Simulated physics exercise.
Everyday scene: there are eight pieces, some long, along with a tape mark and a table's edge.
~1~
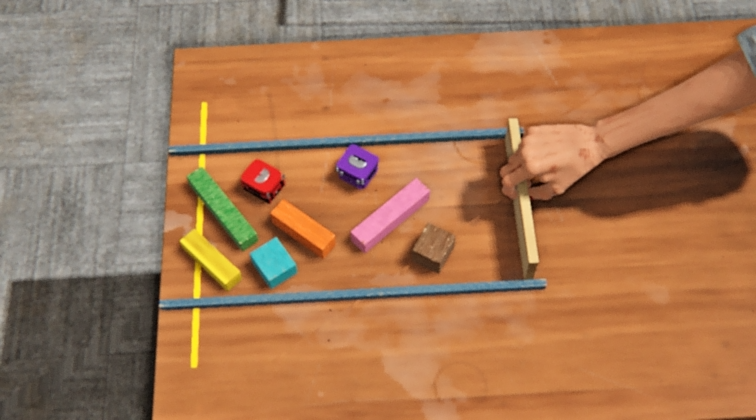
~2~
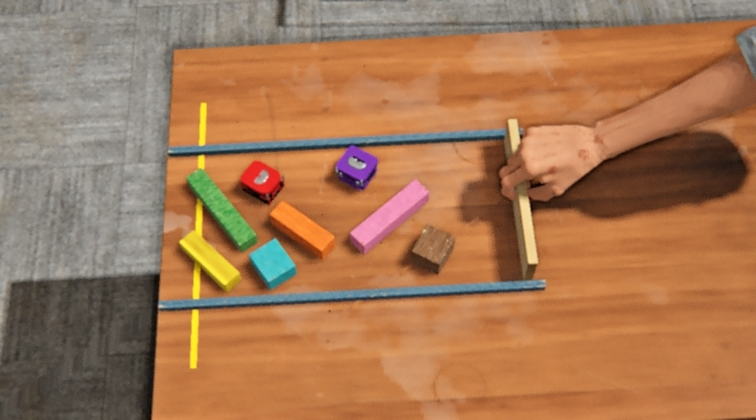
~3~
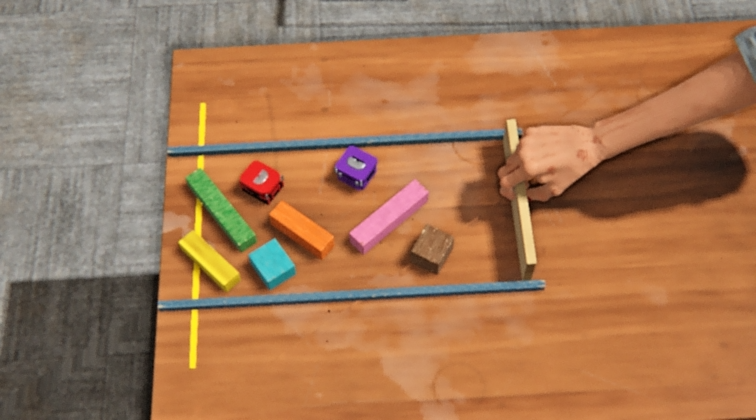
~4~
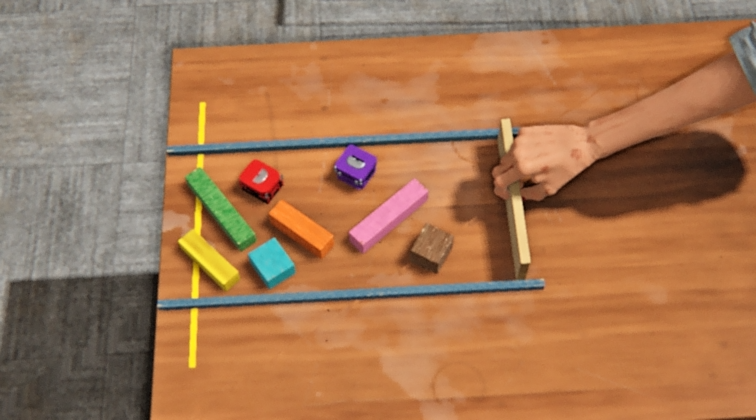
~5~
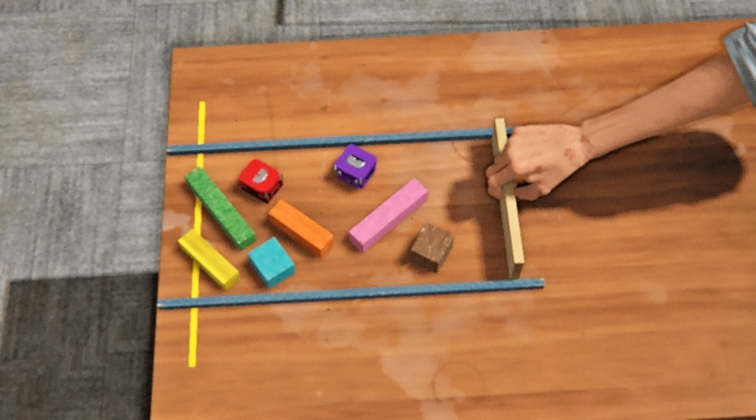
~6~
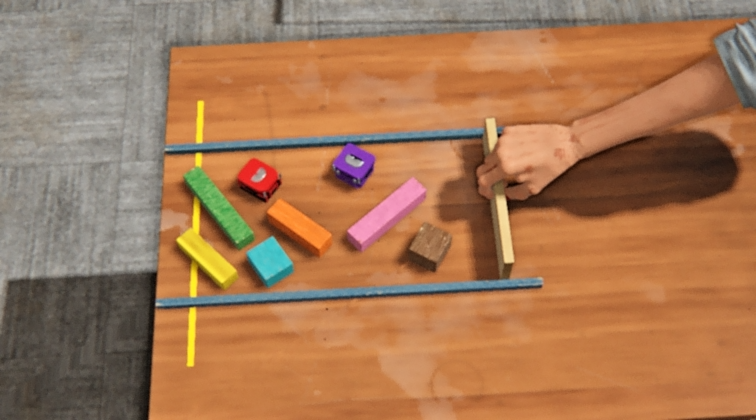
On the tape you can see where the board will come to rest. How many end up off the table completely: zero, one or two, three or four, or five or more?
Fallen: Five plus.
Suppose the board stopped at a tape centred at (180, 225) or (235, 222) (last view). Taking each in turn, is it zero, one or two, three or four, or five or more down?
At least five; 1 or 2.
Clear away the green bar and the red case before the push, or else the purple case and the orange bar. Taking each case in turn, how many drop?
Result: 3 in the first case, with 3 in the second.
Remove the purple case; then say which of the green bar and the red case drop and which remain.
The green bar is gone, the red case is still there.
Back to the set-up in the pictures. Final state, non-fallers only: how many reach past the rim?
That'd be 1.
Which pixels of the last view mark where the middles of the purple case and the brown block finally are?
Final spots - purple case (182, 164), brown block (177, 269).
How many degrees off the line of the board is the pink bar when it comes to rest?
Roughly 25 degrees.
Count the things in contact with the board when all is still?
That would be 3 of them.
A little later, none off yet; yellow stick at rest near (207, 259); green bar at rest near (218, 207); red case at rest near (259, 180).
Next, none off yet; yellow stick shifted a little near (191, 264); green bar shifted a little near (204, 211); red case shifted about its own width near (234, 165).
When it is over, the number that fall off is five or more; down, orange bar, turquoise block, red case, green bar and yellow stick.
